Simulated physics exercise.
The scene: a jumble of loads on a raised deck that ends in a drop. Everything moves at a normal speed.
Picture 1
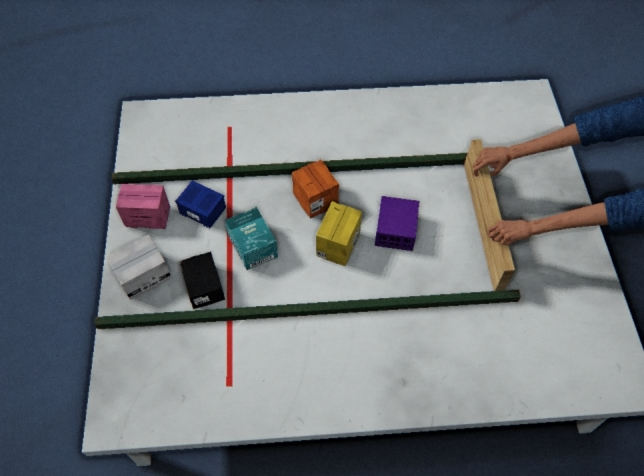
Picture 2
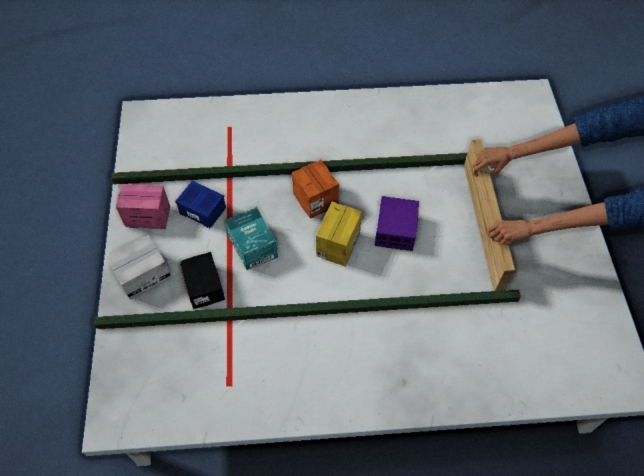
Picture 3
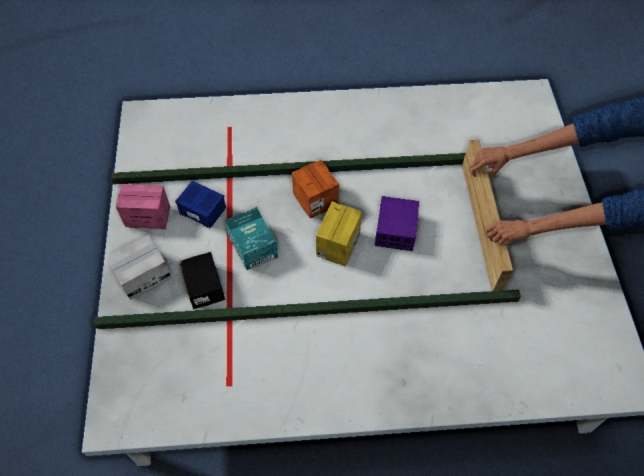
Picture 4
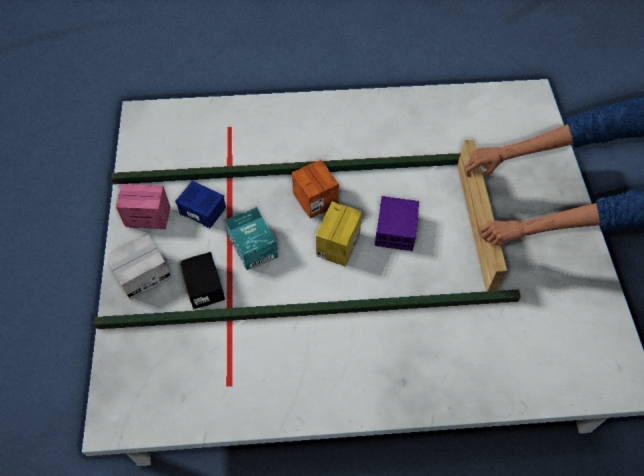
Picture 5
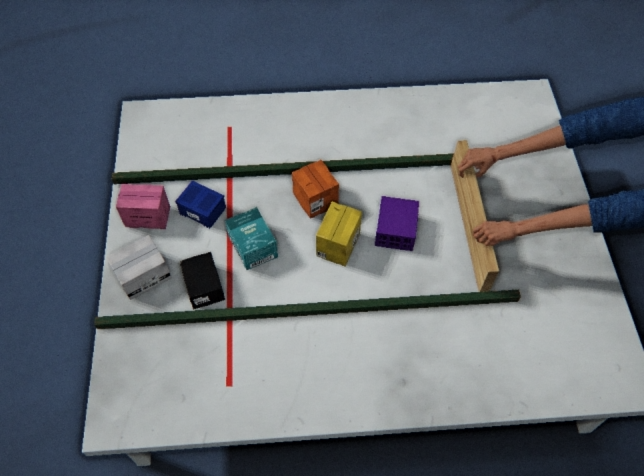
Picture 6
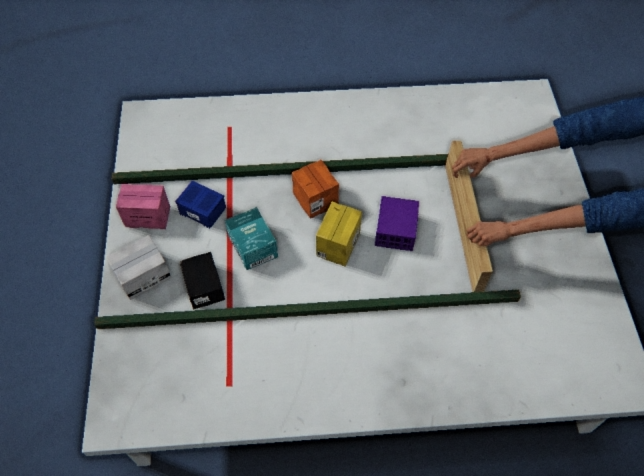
Two hands slide a wooden plank slightly left along the table while colored boxes stay still.
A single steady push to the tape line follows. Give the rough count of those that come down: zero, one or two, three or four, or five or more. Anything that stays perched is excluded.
Count: Nil.
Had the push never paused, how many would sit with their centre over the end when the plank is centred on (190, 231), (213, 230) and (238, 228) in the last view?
Per position: 3 / 1 / 0.
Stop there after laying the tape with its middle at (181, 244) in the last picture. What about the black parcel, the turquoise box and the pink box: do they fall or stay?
The black parcel remains in place; as for the turquoise box, it does not stay; and the pink box does not stay.
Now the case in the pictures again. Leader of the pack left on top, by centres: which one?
The white parcel winds up nearest.
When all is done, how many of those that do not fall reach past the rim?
I'd say 1 of them.
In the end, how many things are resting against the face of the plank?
It's 2.
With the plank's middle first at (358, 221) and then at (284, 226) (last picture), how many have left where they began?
That makes 2 at the first spot and 6 at the second.
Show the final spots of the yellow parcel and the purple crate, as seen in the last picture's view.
The yellow parcel ends at (172, 246) and the purple crate at (209, 237).
A little later, none off yet; white parcel at rest near (139, 268); pink box at rest near (144, 207); blue tote at rest near (201, 205).
When it is over, the number that fall off is zero.
